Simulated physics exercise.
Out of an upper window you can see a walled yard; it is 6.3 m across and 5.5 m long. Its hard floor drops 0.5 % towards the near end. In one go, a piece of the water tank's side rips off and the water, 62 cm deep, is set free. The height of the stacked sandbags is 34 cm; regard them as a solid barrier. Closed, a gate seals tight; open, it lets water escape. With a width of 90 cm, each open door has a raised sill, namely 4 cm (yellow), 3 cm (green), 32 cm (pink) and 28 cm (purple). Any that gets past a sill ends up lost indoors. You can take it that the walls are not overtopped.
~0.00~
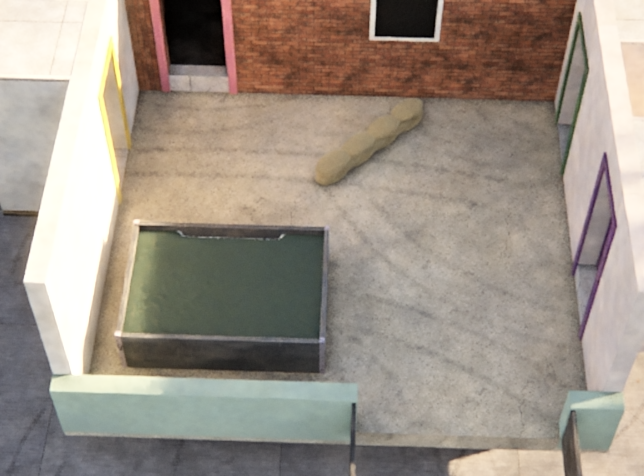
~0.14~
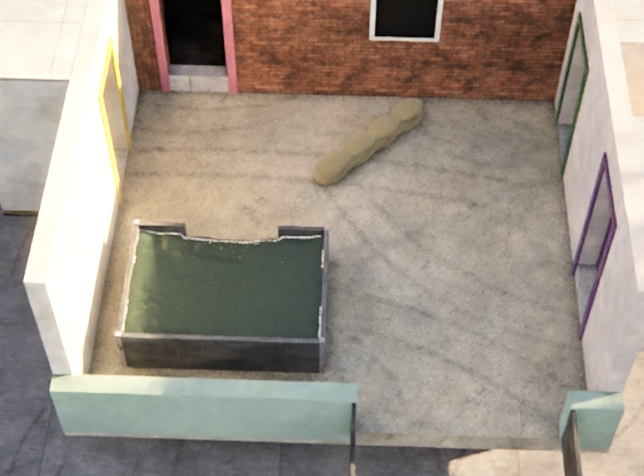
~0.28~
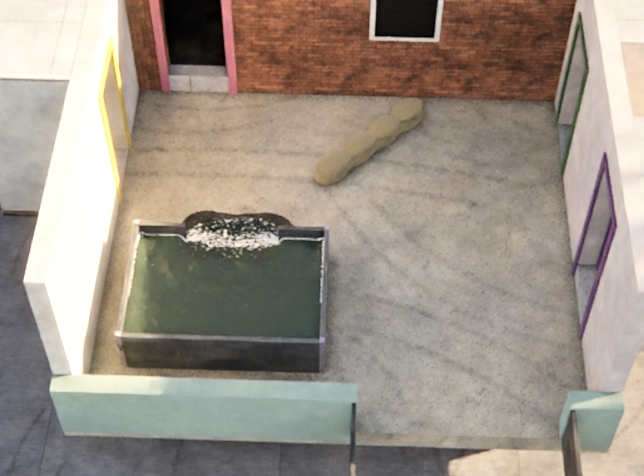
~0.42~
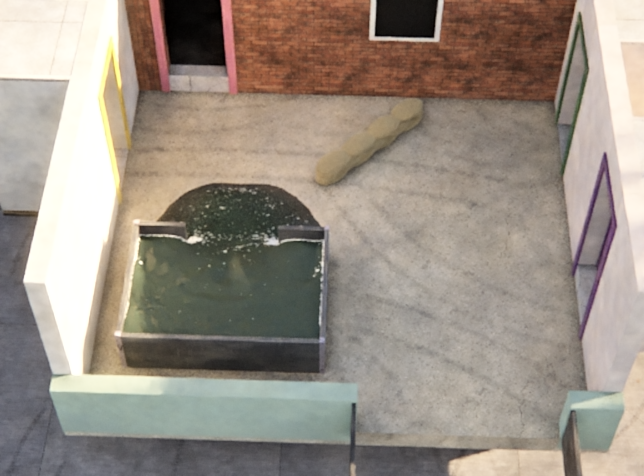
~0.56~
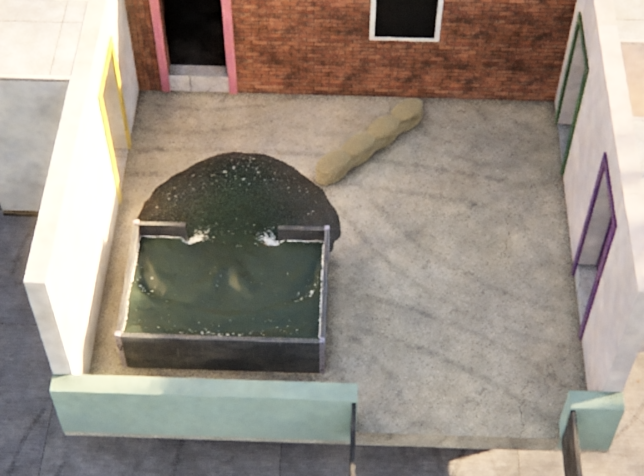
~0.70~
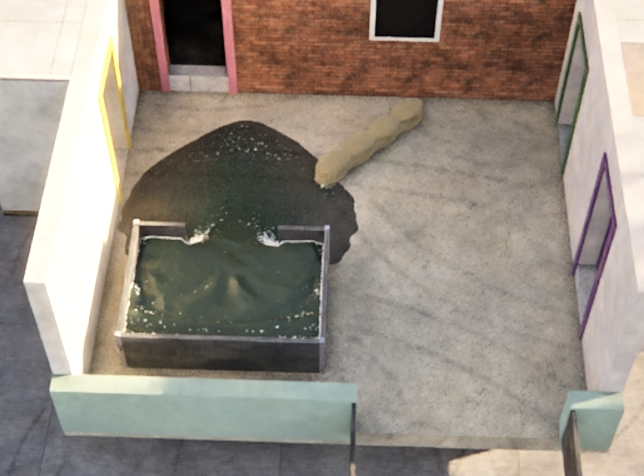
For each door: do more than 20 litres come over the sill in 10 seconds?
In the end yellow door: Past the limit; green door: Past the limit; pink door: Within the limit; purple door: Within the limit.
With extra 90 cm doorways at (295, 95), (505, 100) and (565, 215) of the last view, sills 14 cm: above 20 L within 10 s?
In that order: Over, below, not over.
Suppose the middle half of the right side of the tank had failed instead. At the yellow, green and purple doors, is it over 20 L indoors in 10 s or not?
Door yellow stays within, door green goes beyond, door purple stays within.
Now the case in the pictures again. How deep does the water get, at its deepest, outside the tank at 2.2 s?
Up to near 35 cm.
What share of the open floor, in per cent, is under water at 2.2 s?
Around 40 per cent.
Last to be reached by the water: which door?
Looks like the purple door.
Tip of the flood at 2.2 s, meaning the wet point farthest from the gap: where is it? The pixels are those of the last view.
(484, 104).
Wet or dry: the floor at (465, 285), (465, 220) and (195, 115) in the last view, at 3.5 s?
Going in order, clear, then covered, then covered.
After 1.4 s water covers 30 % of the floor and is deepest (32 cm) near (231, 248); yellow door 7 cm at the sill, 0 L in, green door not reached, pink door 26 cm at the sill, 0 L in, purple door not reached.
After 2.2 s water covers 40 % of the floor and is deepest (35 cm) near (151, 94); yellow door 8 cm at the sill, 18 L in, green door not reached, pink door 30 cm at the sill, 0 L in, purple door not reached.
After 3.5 s water covers 45 % of the floor and is deepest (24 cm) near (389, 118); yellow door 15 cm at the sill, 64 L in, green door 10 cm at the sill, 10 L in, pink door 18 cm at the sill, 1 L in, purple door not reached.
After 6.0 s water covers 65 % of the floor and is deepest (18 cm) near (352, 144); yellow door 12 cm at the sill, 182 L in, green door 10 cm at the sill, 92 L in, pink door 16 cm at the sill, 1 L in, purple door 3 cm at the sill, 0 L in.
After 10.0 s water covers 90 % of the floor and is deepest (15 cm) near (84, 406); yellow door 10 cm at the sill, 297 L in, green door 5 cm at the sill, 132 L in, pink door 9 cm at the sill, 1 L in, purple door 5 cm at the sill, 0 L in.
